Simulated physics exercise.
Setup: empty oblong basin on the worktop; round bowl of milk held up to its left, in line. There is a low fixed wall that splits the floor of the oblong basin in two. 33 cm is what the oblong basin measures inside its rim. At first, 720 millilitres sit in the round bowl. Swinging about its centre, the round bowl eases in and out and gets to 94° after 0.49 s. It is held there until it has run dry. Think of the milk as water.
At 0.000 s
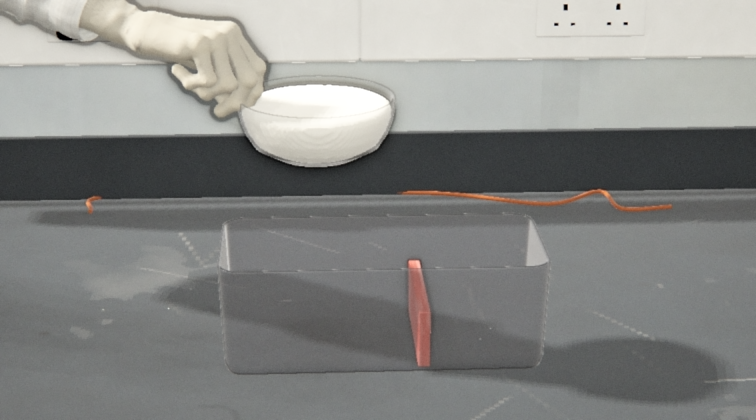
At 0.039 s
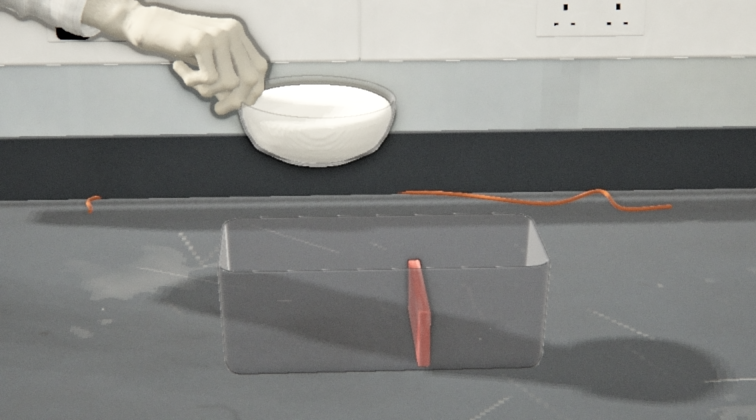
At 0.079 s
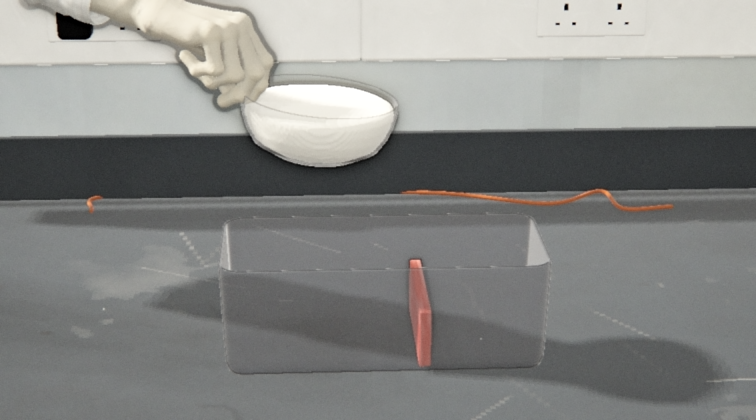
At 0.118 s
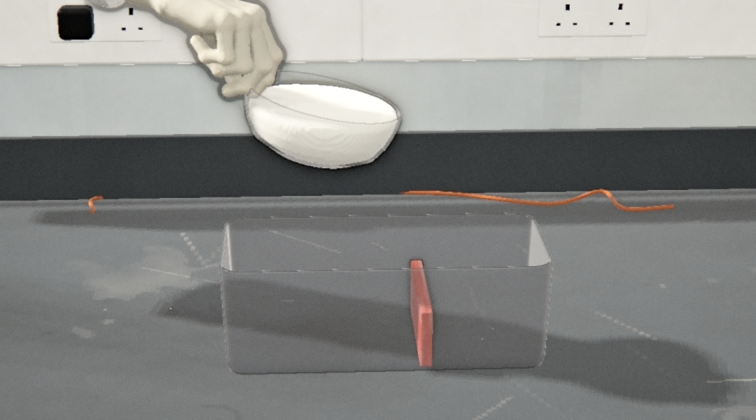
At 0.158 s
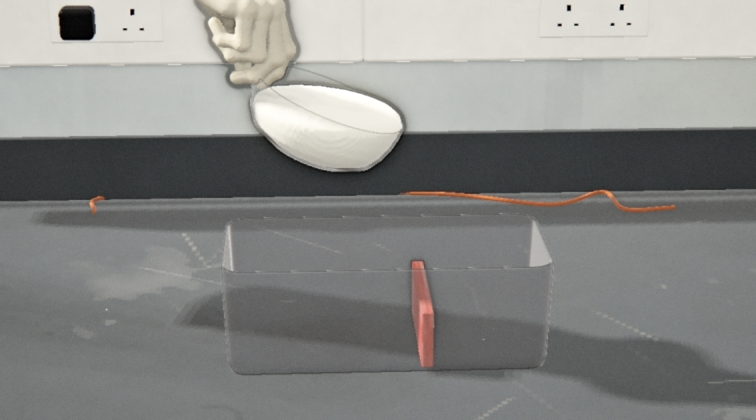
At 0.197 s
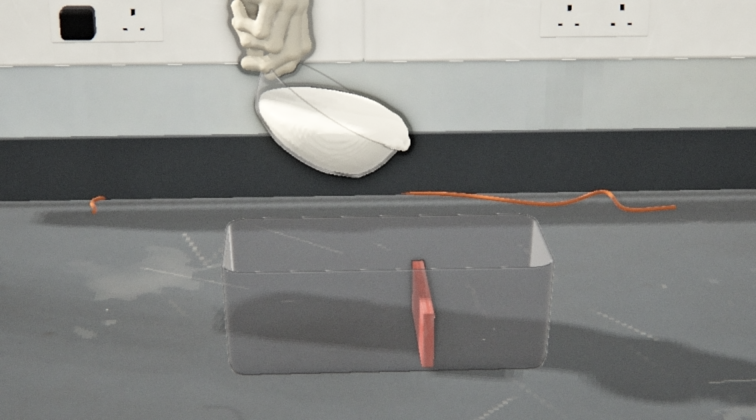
A gloved hand gradually tilts a round bowl of milk rightward above an empty oblong basin.
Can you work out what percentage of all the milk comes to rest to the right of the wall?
I would put it at 59 per cent.
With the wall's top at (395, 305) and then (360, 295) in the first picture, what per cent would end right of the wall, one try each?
Some 70 in a hundred, then some 85 in a hundred.
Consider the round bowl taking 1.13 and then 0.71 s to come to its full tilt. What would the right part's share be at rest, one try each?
80 then 70 %.
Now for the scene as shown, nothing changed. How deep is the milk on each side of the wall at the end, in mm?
About 10 mm left, about 26 mm right.
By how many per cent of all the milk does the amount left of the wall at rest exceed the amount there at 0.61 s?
About 14 percent.
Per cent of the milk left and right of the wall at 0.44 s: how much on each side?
I'd say some 4 on the left and some 46 on the right.
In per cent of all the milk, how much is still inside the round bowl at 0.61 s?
Share remaining: Approx. 1 %.
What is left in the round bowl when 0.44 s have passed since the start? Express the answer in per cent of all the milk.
Close to 10 percent of the liquid remains at that time.
After 0.44 s the tilt is 91° and 10 per cent is still to pour, 4 is left of the wall and 45 right of it.
After 0.61 s the tilt is 94° and 1 per cent is still to pour, 25 is left of the wall and 56 right of it.
After 0.79 s the tilt is 94° and 0 per cent is still to pour, 35 is left of the wall and 56 right of it.
After 0.99 s the tilt is 94° and 0 per cent is still to pour, 37 is left of the wall and 59 right of it.
In the end 38 per cent lies left of the wall, 59 right of it and 4 outside.
